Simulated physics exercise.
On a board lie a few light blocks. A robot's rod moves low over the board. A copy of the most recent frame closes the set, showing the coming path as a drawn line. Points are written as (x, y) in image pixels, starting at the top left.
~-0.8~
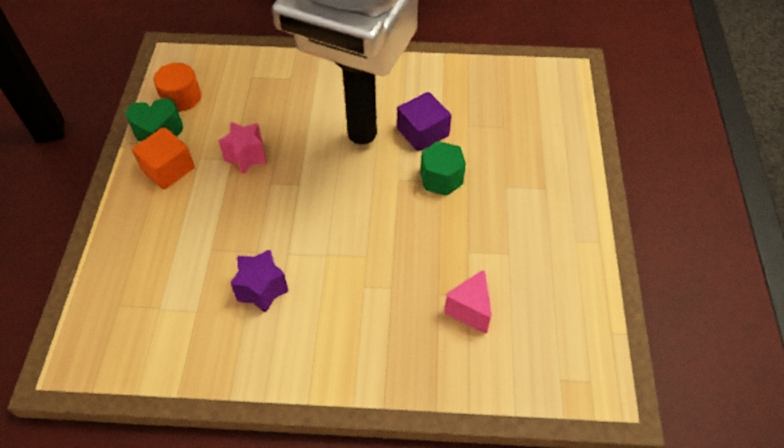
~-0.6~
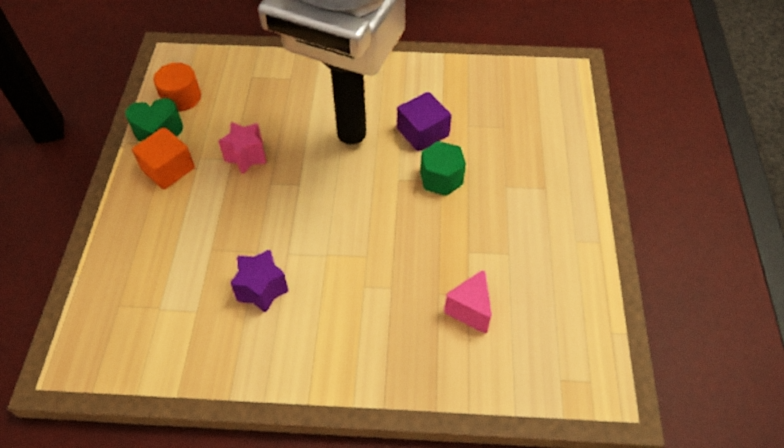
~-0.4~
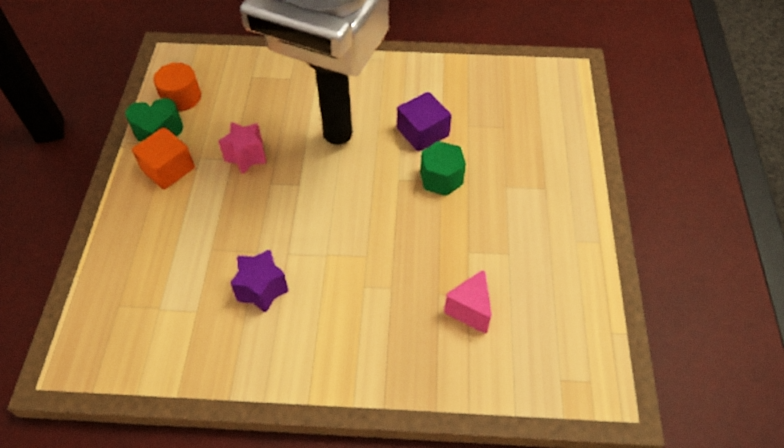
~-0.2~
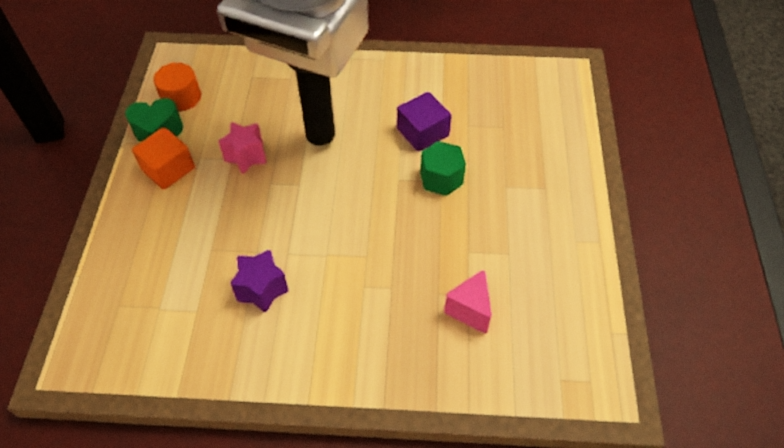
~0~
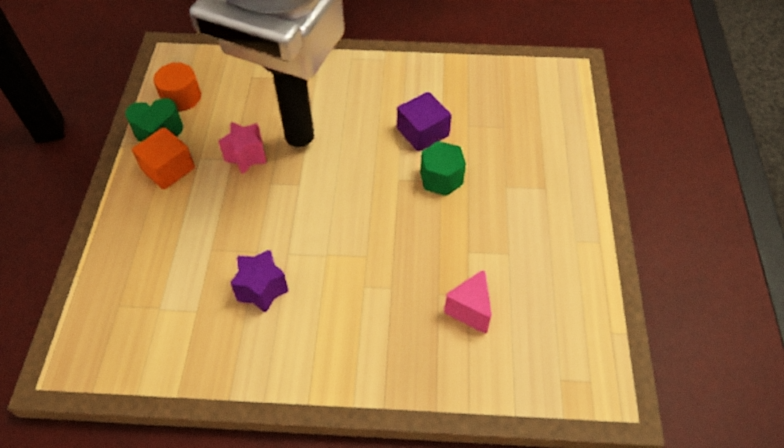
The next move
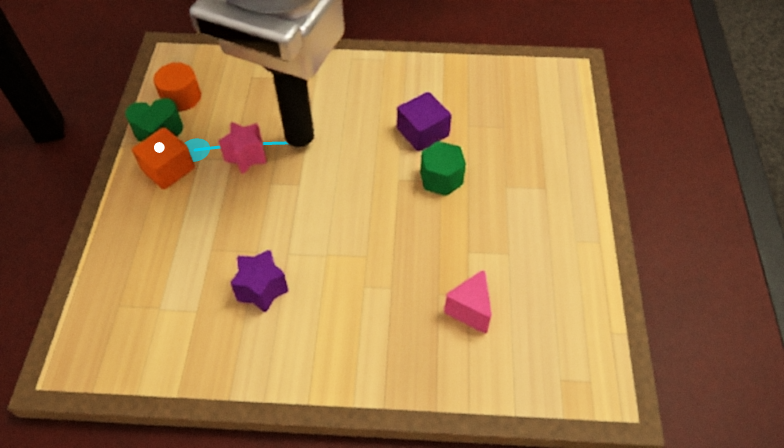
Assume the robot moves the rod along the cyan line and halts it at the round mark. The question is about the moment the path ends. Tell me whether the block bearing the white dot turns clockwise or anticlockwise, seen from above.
The answer is clockwise.
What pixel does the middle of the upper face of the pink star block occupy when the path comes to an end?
It should be at (198, 152) by then.
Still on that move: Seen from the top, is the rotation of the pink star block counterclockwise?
Answer: Yes.
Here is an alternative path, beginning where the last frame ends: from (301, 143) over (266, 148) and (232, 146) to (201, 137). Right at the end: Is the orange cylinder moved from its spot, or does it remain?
At the end, its place is the same.
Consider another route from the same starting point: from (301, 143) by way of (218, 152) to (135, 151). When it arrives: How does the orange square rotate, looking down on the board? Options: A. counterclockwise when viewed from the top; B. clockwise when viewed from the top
My answer is option B.
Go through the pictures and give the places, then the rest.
The first frame shows rod's lower end (362, 133); green heart-shaped block (151, 113); orange square (159, 148); pink star block (241, 136).
The second frame shows rod (352, 133); blocks still.
The third frame shows rod (338, 134); blocks still.
The fourth frame shows rod (321, 134); blocks still.
The fifth frame shows rod (300, 136); green heart-shaped block (151, 113); orange square (159, 148); pink star block (241, 136).
Drawn move, from (301, 143) by way of (248, 145) to (195, 150); the dot is on the orange square.
What follows on the original path. One third of the way, rod (264, 137); pink star block (234, 137), turned 20° anticlockwise.
Two thirds of the way, rod (228, 139); pink star block (208, 147), turned 55° anticlockwise.
At the end, rod (192, 143); green heart-shaped block still; orange square (153, 152), turned 25° clockwise; pink star block (198, 152), turned 95° anticlockwise.
